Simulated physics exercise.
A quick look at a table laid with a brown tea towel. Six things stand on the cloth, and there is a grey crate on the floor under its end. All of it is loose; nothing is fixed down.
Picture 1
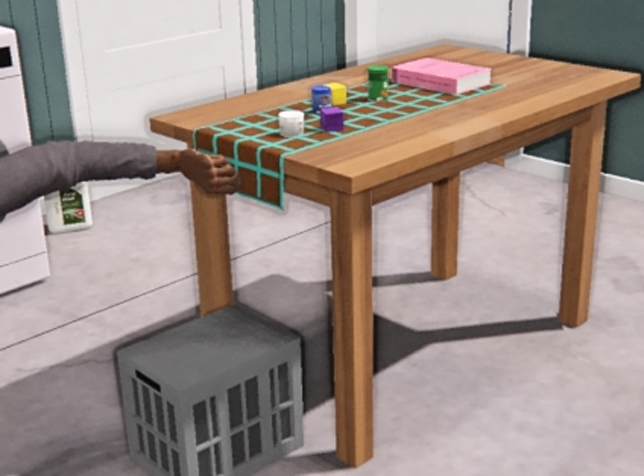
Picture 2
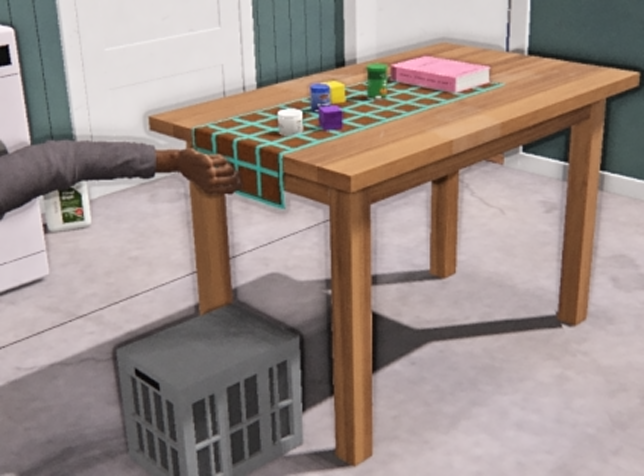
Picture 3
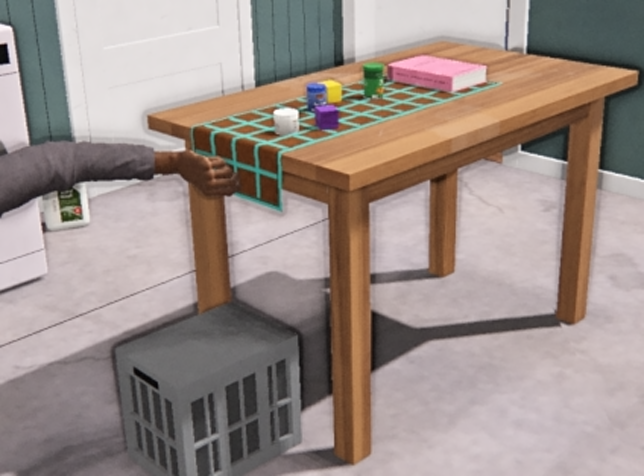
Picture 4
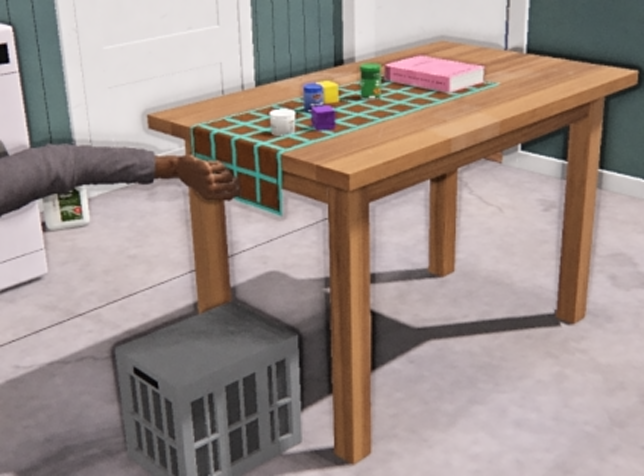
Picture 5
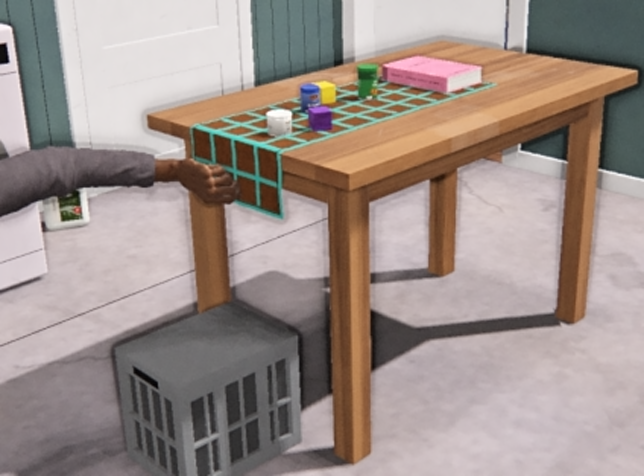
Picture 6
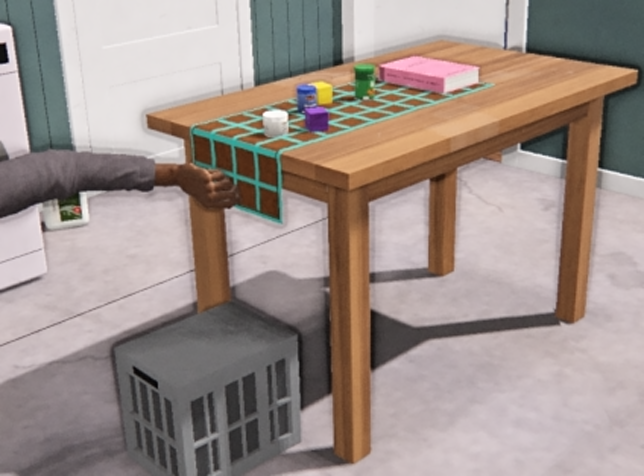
At a wooden table, a hand slowly draws a brown checked cloth down over the edge, the small pots and pink book shifting left.
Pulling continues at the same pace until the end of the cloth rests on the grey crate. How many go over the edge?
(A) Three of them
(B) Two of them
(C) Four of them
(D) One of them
A.
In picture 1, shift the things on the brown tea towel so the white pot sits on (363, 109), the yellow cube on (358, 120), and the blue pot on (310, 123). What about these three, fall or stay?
Short version: White pot stays, yellow cube drops, blue pot drops.
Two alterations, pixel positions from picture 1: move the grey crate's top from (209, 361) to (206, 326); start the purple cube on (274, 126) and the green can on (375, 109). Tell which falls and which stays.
Result: Purple cube gone, green can still there.
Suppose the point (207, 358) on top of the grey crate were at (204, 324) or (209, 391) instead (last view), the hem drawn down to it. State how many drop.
Going over the edge would be 2 and 4.
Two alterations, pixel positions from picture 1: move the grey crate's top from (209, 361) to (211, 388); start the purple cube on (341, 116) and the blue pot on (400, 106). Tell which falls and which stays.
So the purple cube leaves, and the blue pot stays there.
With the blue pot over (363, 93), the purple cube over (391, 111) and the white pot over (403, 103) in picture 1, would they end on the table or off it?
Result - blue pot retained; purple cube retained; white pot retained.
A little later, hem near (240, 284); white pot and purple cube gone.
Next, hem on the crate; white pot, purple cube and blue pot gone.
When it is over, hem on the crate; white pot, purple cube and blue pot gone. The count of fallen things is three.
